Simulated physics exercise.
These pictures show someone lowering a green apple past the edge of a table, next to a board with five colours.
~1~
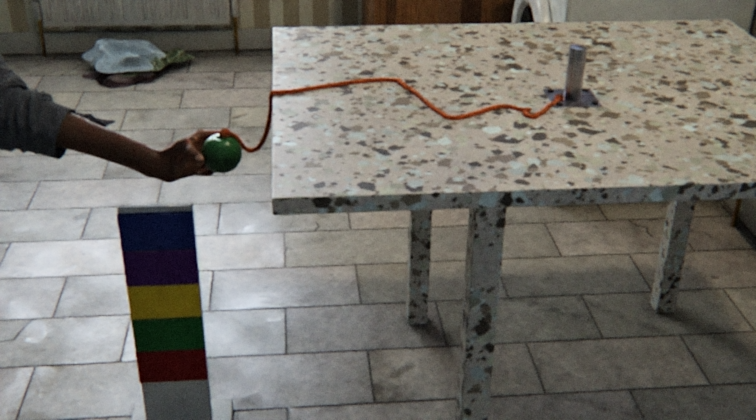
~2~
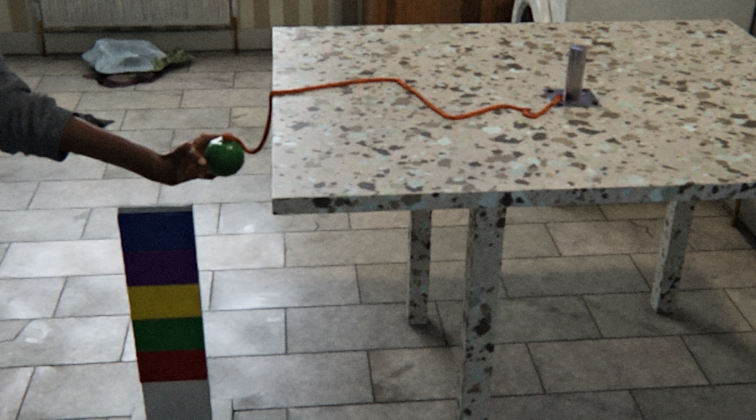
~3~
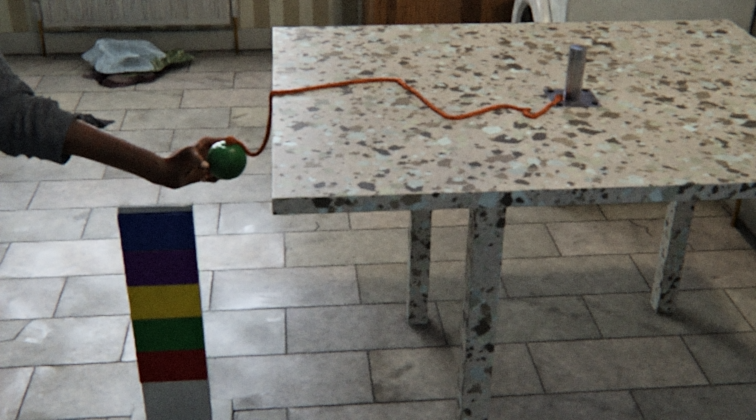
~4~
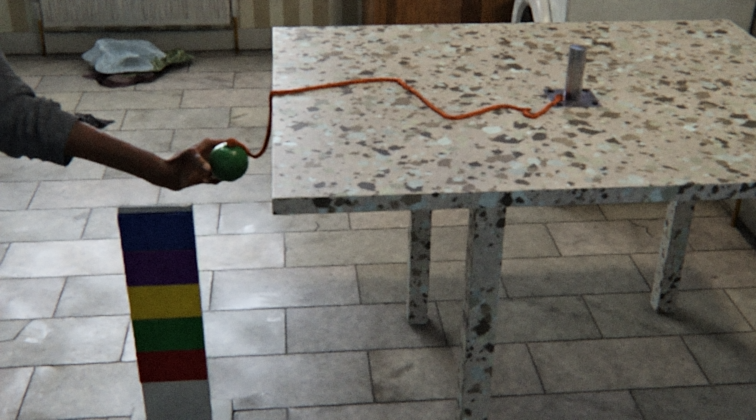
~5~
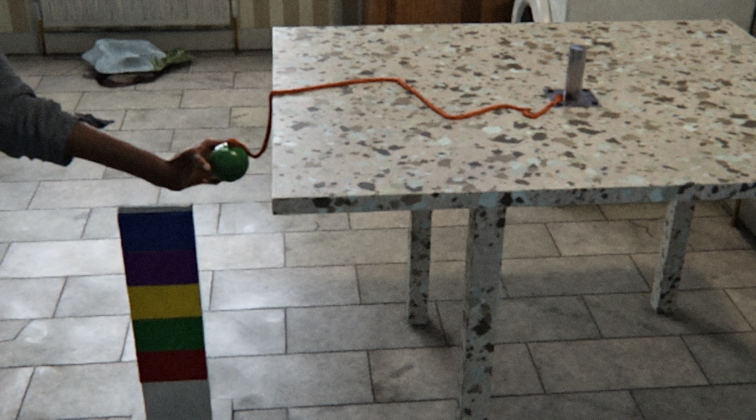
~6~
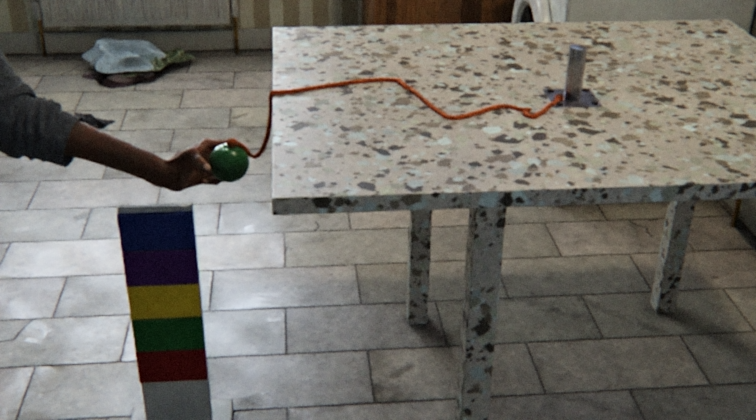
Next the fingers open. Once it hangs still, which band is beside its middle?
At green.
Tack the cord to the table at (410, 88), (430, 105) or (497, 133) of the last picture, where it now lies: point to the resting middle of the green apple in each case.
In that order: (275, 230), (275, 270) and (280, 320).
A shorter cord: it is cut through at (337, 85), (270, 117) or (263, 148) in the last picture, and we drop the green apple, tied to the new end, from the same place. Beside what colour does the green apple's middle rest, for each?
Try by try: None, it hangs higher; purple; yellow.
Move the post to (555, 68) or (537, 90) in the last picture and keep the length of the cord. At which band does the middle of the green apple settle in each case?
Try by try: Green; red.
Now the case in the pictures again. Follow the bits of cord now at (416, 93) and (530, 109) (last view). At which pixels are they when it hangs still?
About (312, 107), and the other about (475, 101).
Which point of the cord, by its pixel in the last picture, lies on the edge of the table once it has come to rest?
That spot is around (400, 81).
Soon after, apple near (267, 305); level with yellow.
Then, apple near (294, 331); level with green.
At rest, apple near (284, 337); level with green. Its centre hangs level with the green band.
